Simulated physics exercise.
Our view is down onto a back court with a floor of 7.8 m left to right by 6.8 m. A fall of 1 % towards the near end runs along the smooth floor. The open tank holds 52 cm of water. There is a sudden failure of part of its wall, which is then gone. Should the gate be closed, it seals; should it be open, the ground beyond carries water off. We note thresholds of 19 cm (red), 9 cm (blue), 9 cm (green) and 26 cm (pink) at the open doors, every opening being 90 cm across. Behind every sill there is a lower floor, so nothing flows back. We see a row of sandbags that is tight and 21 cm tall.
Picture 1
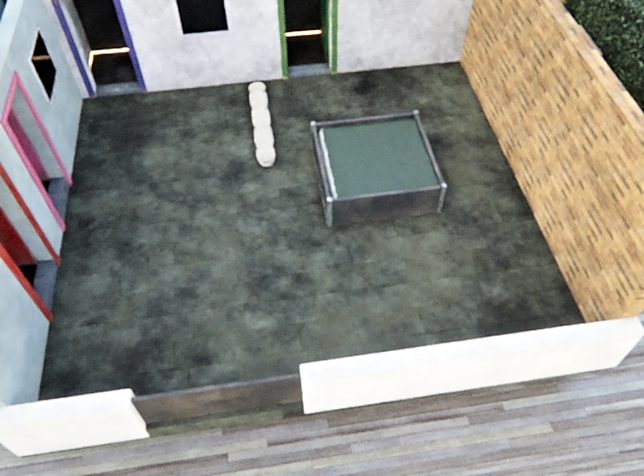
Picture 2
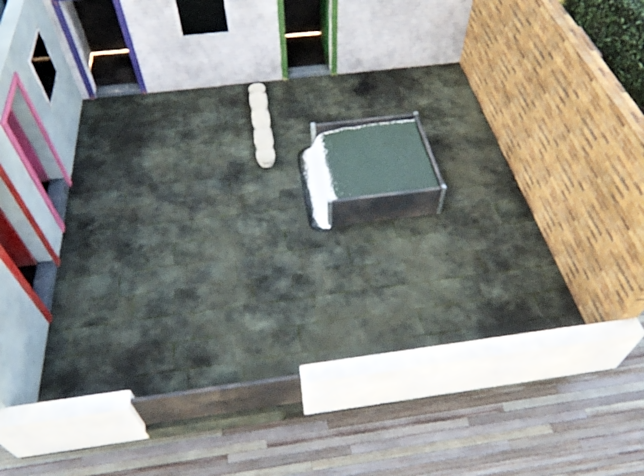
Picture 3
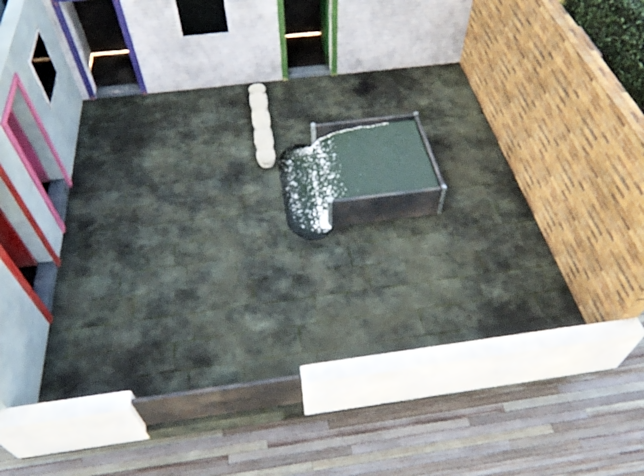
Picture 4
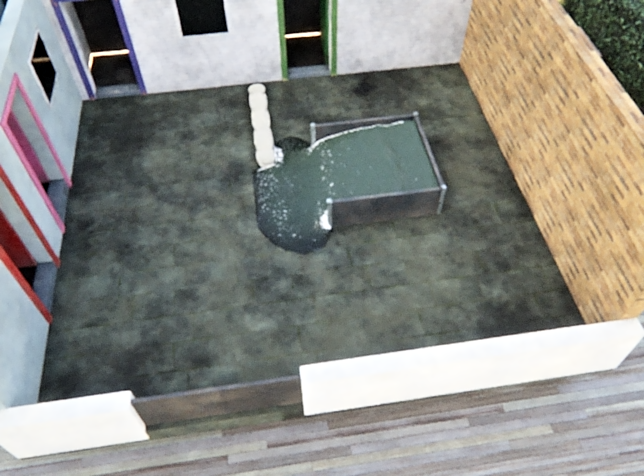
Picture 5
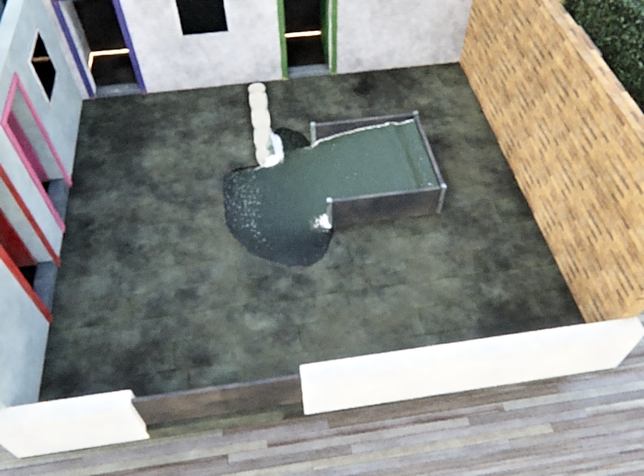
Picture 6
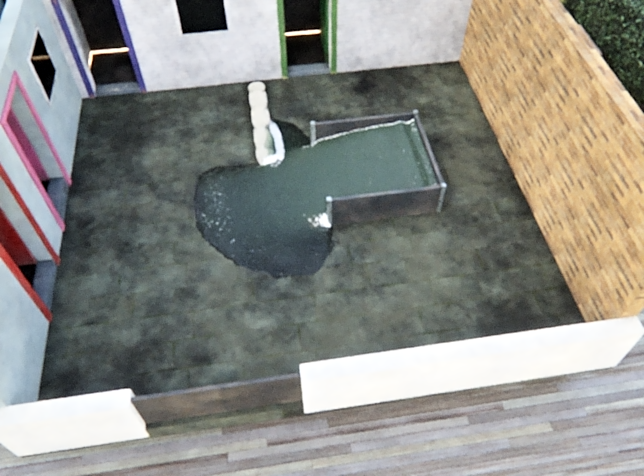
The clip shows a walled court with a dark floor and an open tank of water, whose left side gives way; water pours out leftward, flows around the near end of a low pale barrier, and spreads across the floor.
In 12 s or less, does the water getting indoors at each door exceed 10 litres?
At the red door the amount will stay short of the limit; at the blue door the amount will stay short of the limit; at the green door the amount will stay short of the limit; at the pink door the amount will stay short of the limit.
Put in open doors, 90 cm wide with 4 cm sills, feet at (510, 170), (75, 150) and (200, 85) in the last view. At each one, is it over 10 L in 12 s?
Per doorway, in order: Insufficient / sufficient / insufficient.
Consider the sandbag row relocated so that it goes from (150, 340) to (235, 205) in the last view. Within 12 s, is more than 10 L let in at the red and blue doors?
Checking the limit, red is fine, blue is too much.
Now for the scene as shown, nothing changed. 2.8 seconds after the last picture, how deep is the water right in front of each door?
In centimetres - red: 15, blue: 3, green: 8, pink: 14.
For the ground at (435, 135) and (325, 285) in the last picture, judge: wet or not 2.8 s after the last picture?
Untouched, untouched.
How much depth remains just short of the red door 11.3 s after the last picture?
About 5.0 centimetres.
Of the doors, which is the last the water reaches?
That's the blue door.
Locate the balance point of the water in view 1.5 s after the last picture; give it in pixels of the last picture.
Around (258, 197).
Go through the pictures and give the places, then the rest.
The first picture shows the open tank at (375, 157) is whole and still, 52 cm deep.
In the second picture, the front is at (320, 227), 0.9 m from the gap at (323, 179); 0.3 m2 of floor is under water; 52 cm left at the back of the open tank.
In the third picture, water pours out at (323, 180) and has run 1.1 m, to (307, 235); typically 9 cm deep outside, 52 cm at the open tank's back.
In the fourth picture, water pours out at (323, 181) and has run 1.4 m, to (286, 244); typically 8 cm deep outside, 52 cm at the open tank's back.
In the fifth picture, water pours out at (323, 180) and has run 1.7 m, to (240, 234); typically 7 cm deep outside, 48 cm at the open tank's back.
In the sixth picture, the front is at (203, 223), 2.2 m from the gap at (322, 179); 4.4 m2 of floor is under water; 43 cm left at the back of the open tank.
Then, 0.7 s after the last picture water covers 25 % of the floor and is deepest (28 cm) near (284, 162); red door not reached, blue door not reached, green door not reached, pink door not reached.
Then, 1.5 s after the last picture water covers 35 % of the floor and is deepest (22 cm) near (56, 280); red door 19 cm at the sill, 0 L in, blue door not reached, green door 10 cm at the sill, 0 L in, pink door 18 cm at the sill, 0 L in.
Then, 2.8 s after the last picture water covers 45 % of the floor and is deepest (32 cm) near (37, 415); red door 15 cm at the sill, 1 L in, blue door not reached, green door 8 cm at the sill, 3 L in, pink door 14 cm at the sill, 0 L in.
Then, 6.3 s after the last picture water covers 75 % of the floor and is deepest (10 cm) near (35, 428); red door 8 cm at the sill, 1 L in, blue door 4 cm at the sill, 2 L in, green door 2 cm at the sill, 3 L in, pink door 4 cm at the sill, 0 L in.
Then, 11.3 s after the last picture water covers 80 % of the floor and is deepest (8 cm) near (200, 404); red door 5 cm at the sill, 1 L in, blue door 1 cm at the sill, 2 L in, green door 1 cm at the sill, 3 L in, pink door 3 cm at the sill, 0 L in.
